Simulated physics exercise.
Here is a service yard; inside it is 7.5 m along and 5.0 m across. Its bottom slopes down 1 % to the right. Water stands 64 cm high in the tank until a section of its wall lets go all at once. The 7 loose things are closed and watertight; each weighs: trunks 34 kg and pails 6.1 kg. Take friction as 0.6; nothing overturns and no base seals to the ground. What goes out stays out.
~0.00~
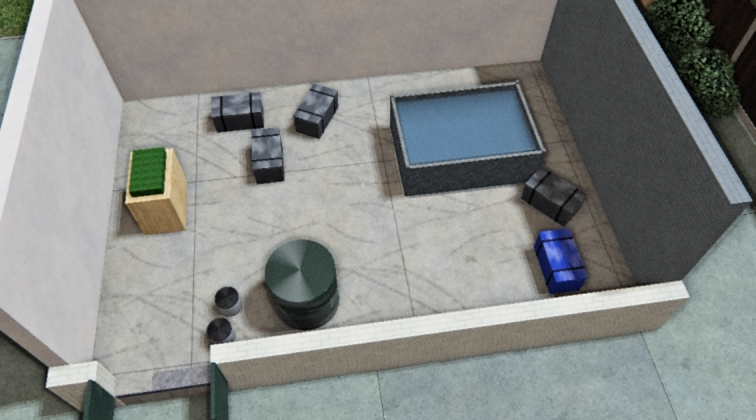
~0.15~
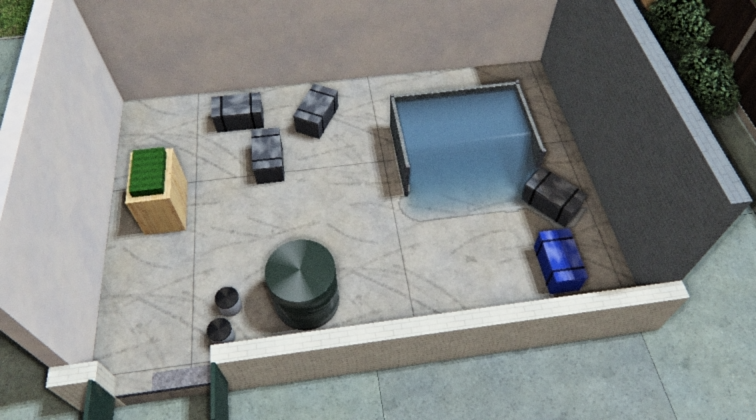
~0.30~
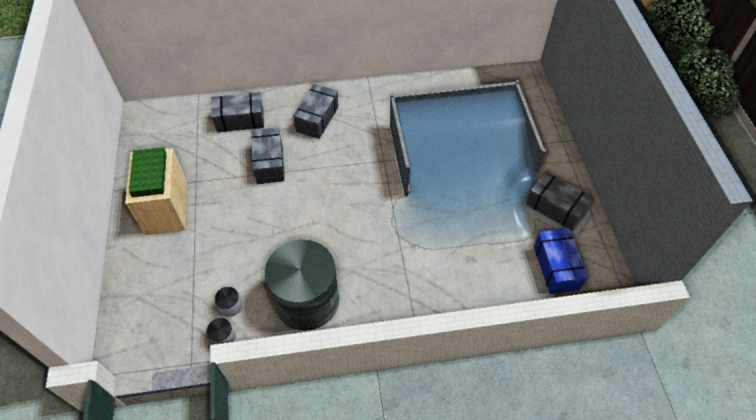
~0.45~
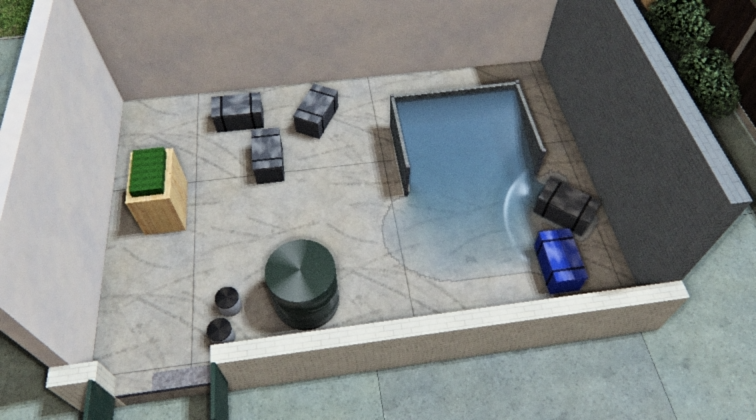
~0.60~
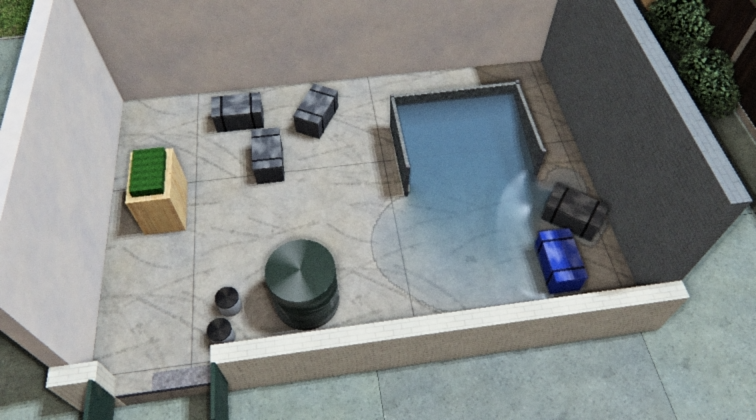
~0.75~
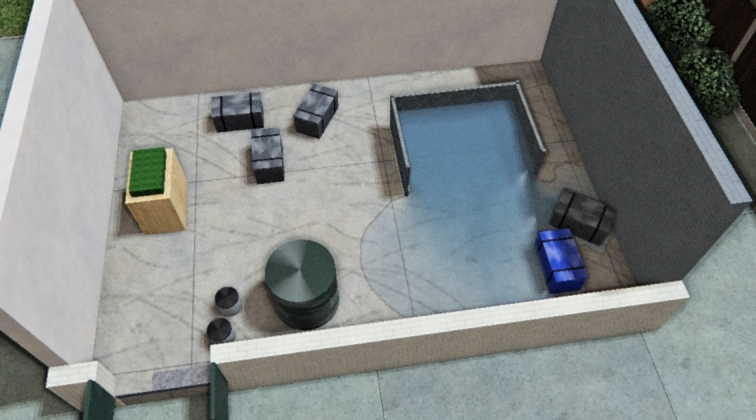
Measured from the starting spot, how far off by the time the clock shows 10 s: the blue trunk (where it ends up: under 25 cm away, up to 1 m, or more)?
Blue trunk gets carried off.
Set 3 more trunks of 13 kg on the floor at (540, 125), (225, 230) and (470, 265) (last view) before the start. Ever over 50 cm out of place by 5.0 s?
In that order: Past it, under, more.
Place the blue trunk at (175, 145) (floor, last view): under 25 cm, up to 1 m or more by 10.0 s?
It barely shifts.
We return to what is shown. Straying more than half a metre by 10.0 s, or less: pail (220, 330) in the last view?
It is past it.
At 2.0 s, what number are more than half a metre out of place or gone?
By then 2.
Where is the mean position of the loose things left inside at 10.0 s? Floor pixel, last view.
Around (327, 156).
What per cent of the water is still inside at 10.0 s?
About 96 per cent.
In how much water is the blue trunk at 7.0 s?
About 8 cm.
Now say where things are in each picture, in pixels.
The first frame shows the blue trunk at (563, 254), on the bottom; water covers 2.8 m2; 0 of 7 have shifted.
The second frame shows the blue trunk at (563, 254), on the bottom; water covers 3.8 m2; 0 of 7 have shifted.
The third frame shows the blue trunk at (563, 254) rests on the ground; 4.9 m2 under water; 1 of 7 have shifted.
The fourth frame shows the blue trunk at (563, 254), on the bottom; 6.3 m2 under water; 1 of 7 have shifted.
The fifth frame shows the blue trunk at (563, 254) rests on the ground; water covers 7.9 m2; 1 of 7 have shifted.
The sixth frame shows the blue trunk at (563, 254) rests on the ground; 9.3 m2 under water; 1 of 7 have shifted.
After 2.0 s the blue trunk is near (616, 262), 0.7 m from its start, afloat; 0 of 7 are out; 2 afloat.
After 4.5 s the blue trunk is near (568, 168), 1.5 m from its start, aground; 0 of 7 are out; 0 afloat.
After 7.0 s the blue trunk is near (547, 106), 2.8 m from its start, aground; 0 of 7 are out; 0 afloat.
After 10.0 s the blue trunk is near (536, 84), 3.3 m from its start, afloat; 0 of 7 are out; 1 afloat.
